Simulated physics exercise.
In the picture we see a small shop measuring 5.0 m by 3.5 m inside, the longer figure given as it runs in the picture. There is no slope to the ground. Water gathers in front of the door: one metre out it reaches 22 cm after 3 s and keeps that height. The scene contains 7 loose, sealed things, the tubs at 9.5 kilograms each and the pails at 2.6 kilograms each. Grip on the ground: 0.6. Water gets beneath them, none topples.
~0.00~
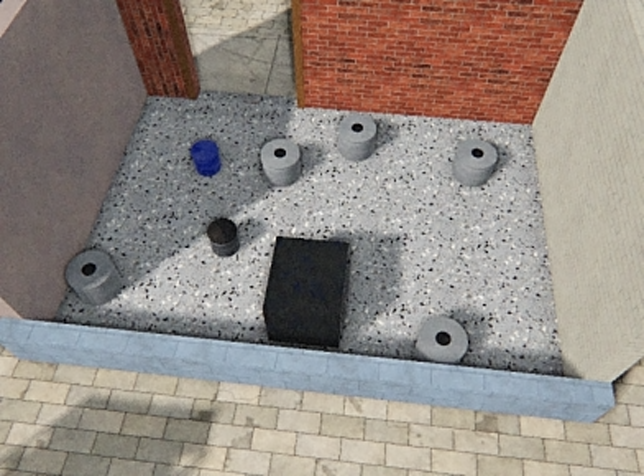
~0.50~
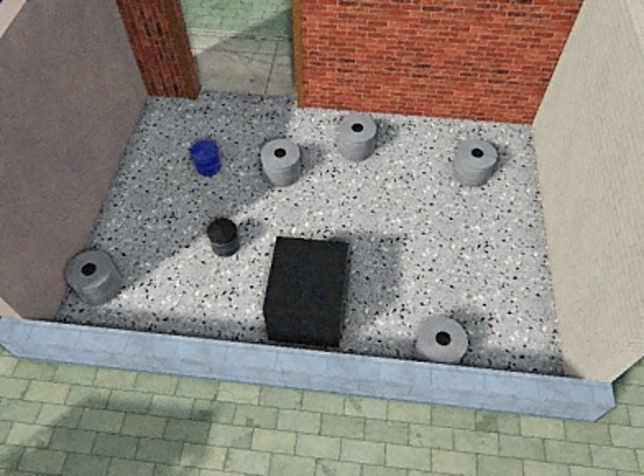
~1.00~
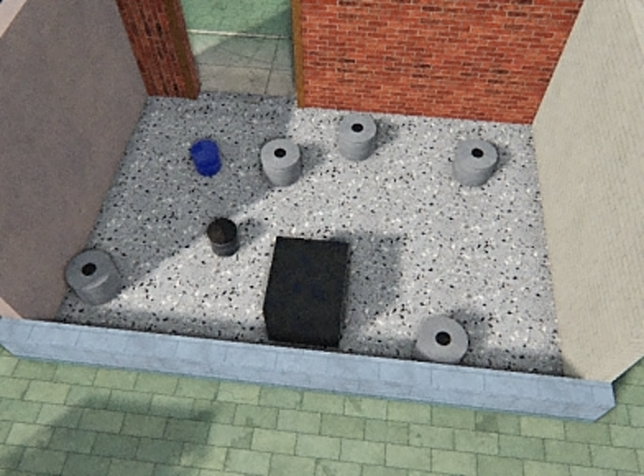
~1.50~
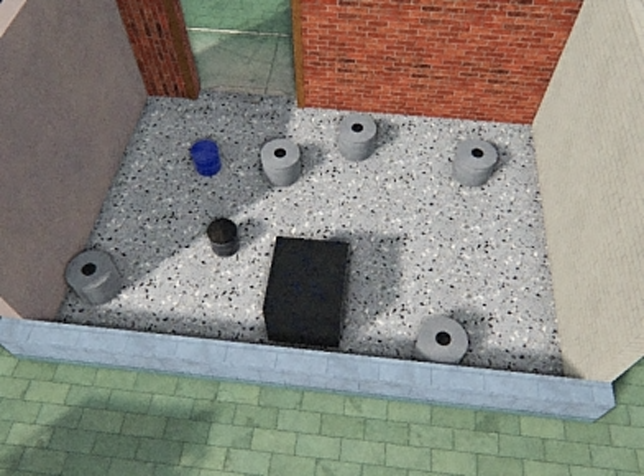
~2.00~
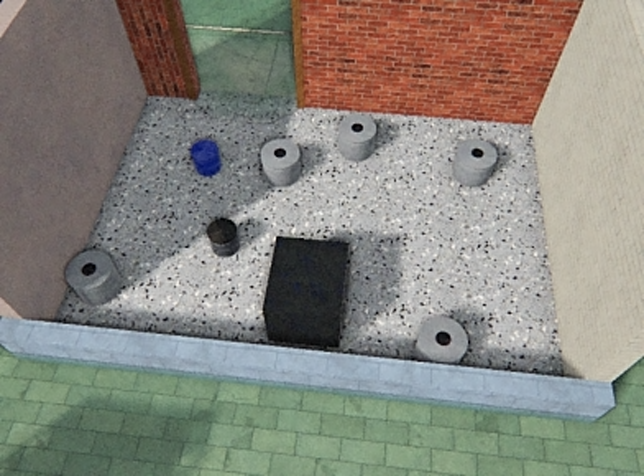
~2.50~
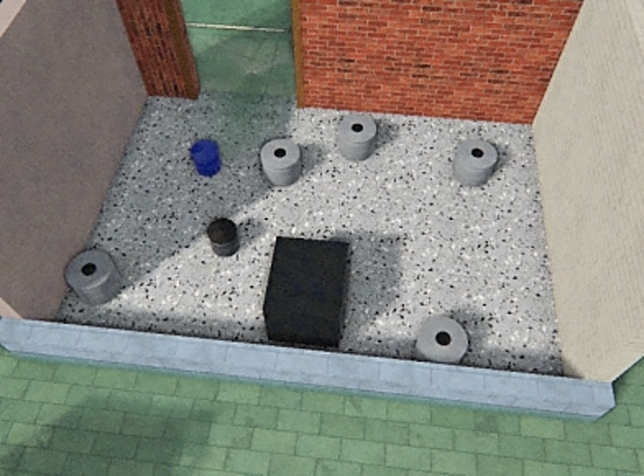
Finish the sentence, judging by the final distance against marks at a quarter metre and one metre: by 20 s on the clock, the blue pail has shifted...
It has shifted more than one metre.
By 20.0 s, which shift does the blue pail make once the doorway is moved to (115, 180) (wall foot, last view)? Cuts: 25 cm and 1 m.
Under that change the blue pail is pushed well away.
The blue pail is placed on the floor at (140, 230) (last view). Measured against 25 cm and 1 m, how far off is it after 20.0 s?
Outcome - it ends up well away.
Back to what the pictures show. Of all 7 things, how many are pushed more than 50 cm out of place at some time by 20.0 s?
I make it 7.
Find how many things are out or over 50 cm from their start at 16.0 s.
I count 7 of them.
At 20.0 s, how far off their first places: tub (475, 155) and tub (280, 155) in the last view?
Shifts: 350 cm / 150 cm.
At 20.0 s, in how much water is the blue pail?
16 cm, roughly.
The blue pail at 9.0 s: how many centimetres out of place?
It has shifted about 200 cm.
After 4.0 s the blue pail is near (146, 233), 1.3 m from its start, aground; 0 afloat.
After 9.0 s the blue pail is near (240, 284), 2.0 m from its start, afloat; 5 afloat.
After 16.0 s the blue pail is near (374, 270), 2.5 m from its start, afloat; 7 afloat.
After 20.0 s the blue pail is near (549, 271), 4.0 m from its start, afloat; 7 afloat.
